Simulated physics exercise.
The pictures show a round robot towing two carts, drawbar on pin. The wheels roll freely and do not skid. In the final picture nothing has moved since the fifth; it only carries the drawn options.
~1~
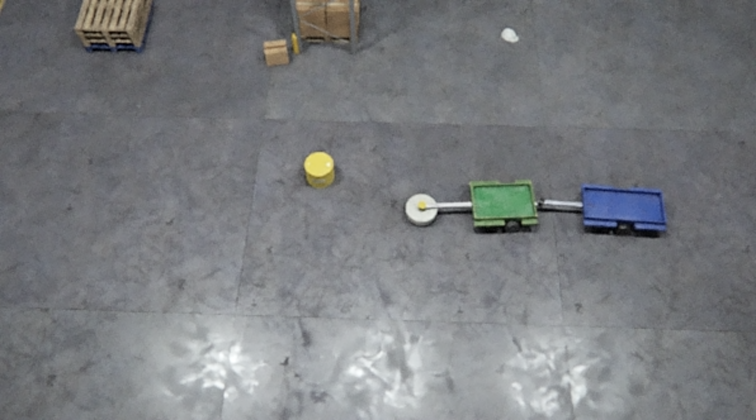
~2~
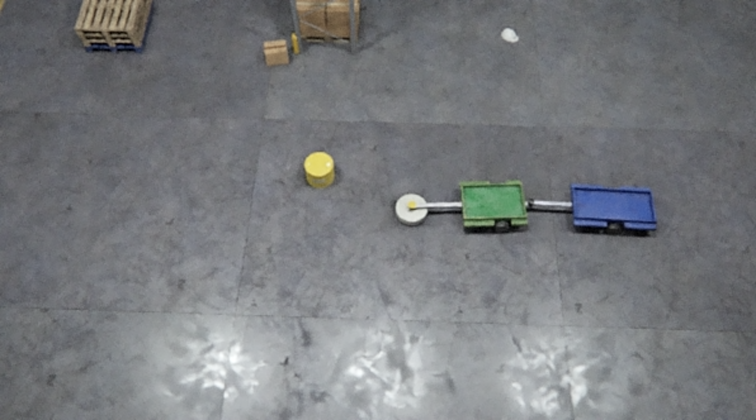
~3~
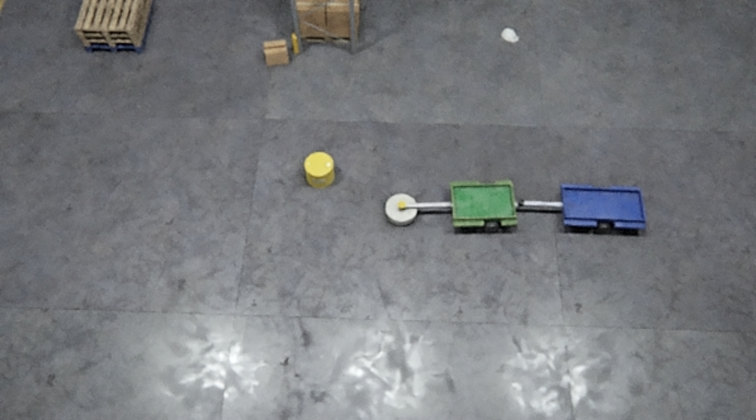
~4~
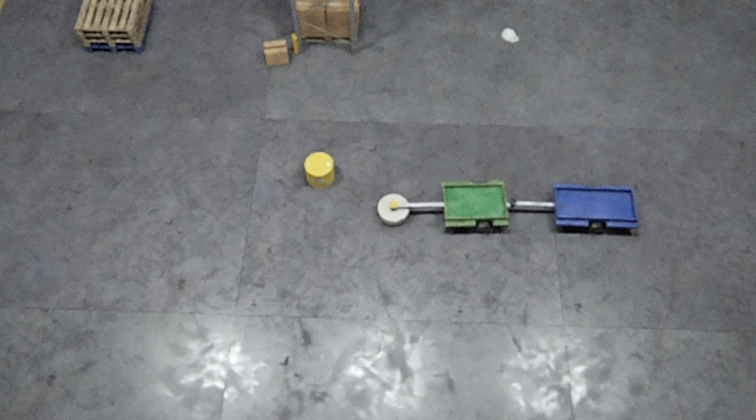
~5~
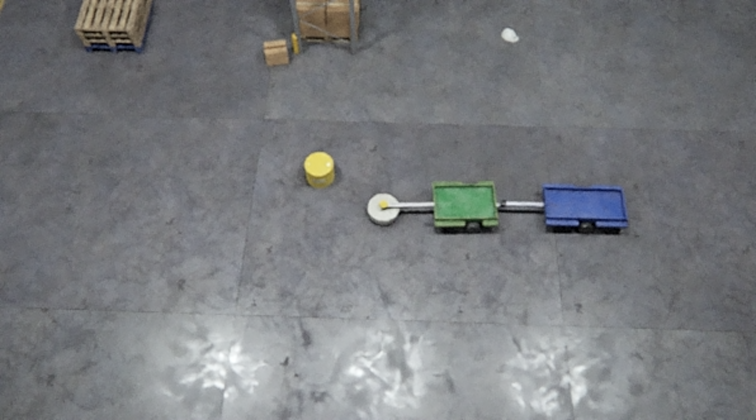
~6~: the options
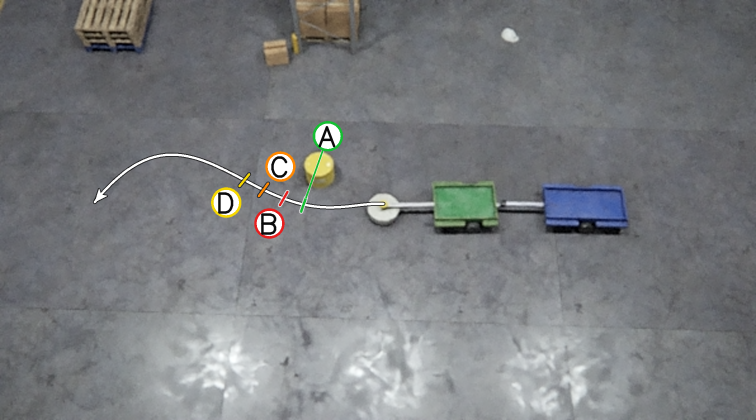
Round white robot towing a green cart and a blue cart slowly leftward across a grey floor, below a yellow tub.
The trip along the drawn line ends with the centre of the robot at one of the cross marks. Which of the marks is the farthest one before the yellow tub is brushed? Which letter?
B is the last safe stop.
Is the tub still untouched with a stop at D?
For that mark, no.
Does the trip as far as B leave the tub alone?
For that mark, yes.
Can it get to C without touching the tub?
For that mark, no.
On the marked copy, A at (304, 205); B at (284, 199); C at (263, 190); D at (244, 180); the route from (384, 204) via (232, 174) to (95, 202).
Taking B. A third of the way, robot (349, 211), last cart (549, 204).
Two thirds of the way, robot (314, 211), last cart (514, 204).
When it is over, robot (285, 203), last cart (483, 204); nothing has been touched.
As for the rest, A is safe but short; C is too far, the tub has been hit; D is too far, the tub has been hit.
